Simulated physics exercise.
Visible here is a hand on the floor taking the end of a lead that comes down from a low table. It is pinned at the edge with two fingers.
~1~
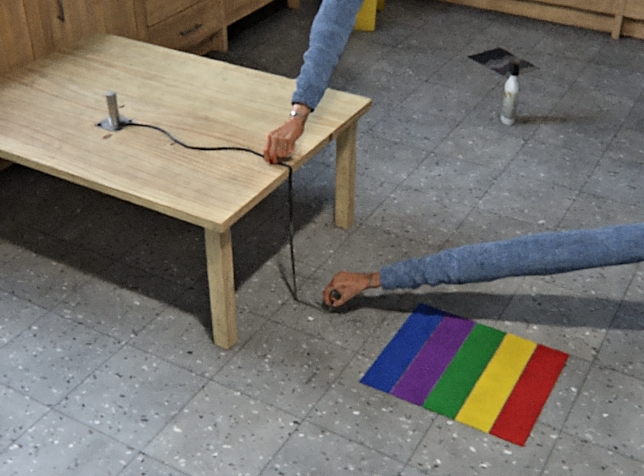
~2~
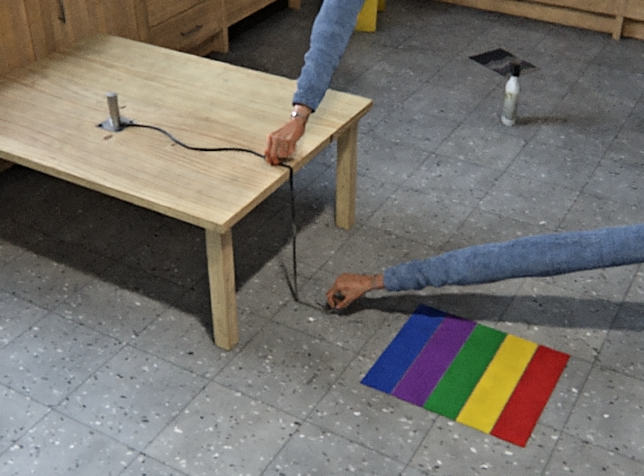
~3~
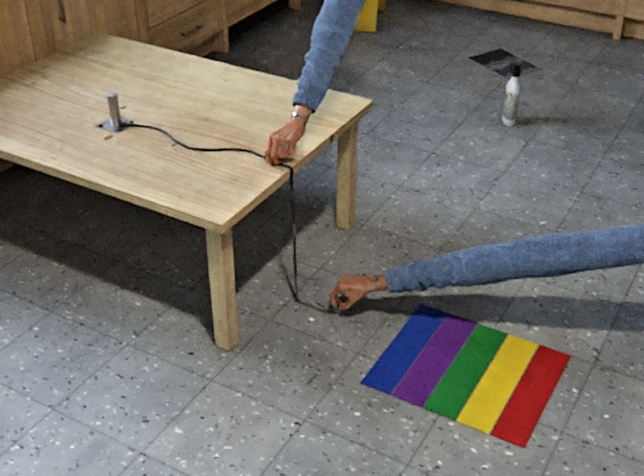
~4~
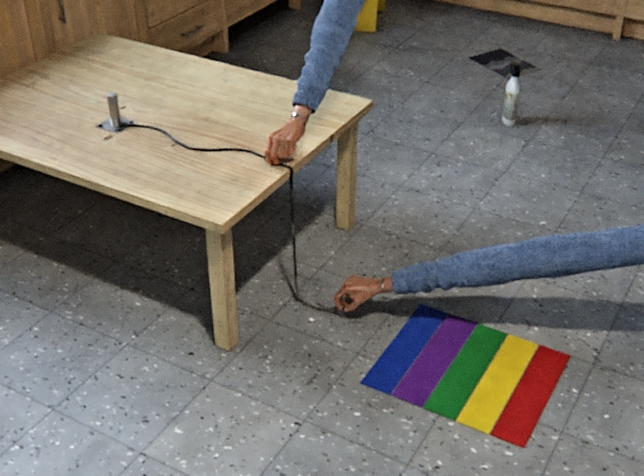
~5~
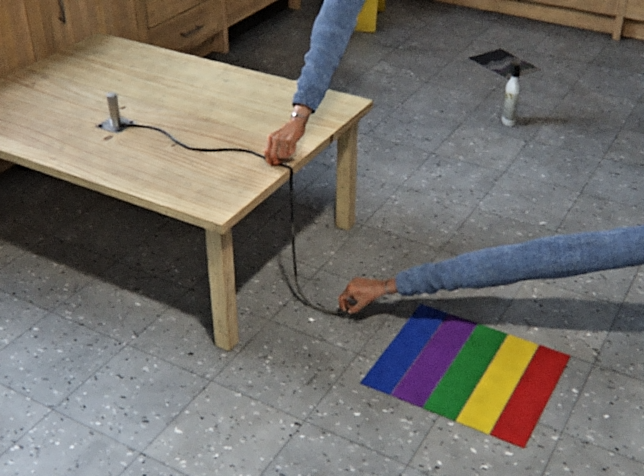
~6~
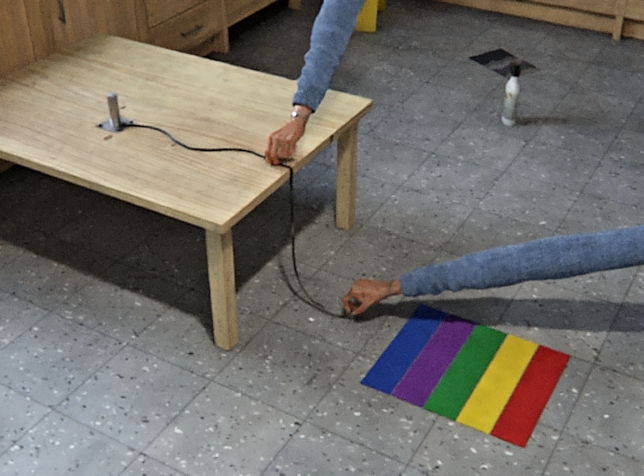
A hand near the floor drew the end of a black cord slightly to the right, toward a striped rainbow mat, while another hand kept the cord pinned at the wooden table's edge.
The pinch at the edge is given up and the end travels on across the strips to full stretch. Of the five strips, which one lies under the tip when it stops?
The purple strip.
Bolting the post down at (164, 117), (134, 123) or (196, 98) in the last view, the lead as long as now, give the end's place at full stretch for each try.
Estimated pixels per try: (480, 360); (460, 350); (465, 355).
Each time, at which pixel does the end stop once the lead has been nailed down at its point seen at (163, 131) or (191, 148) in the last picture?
(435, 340); (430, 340).
A little later, end near (377, 320); short of the strips.
Next, end near (416, 335); over blue.
When it is tight, end near (440, 343); over purple. The purple one.
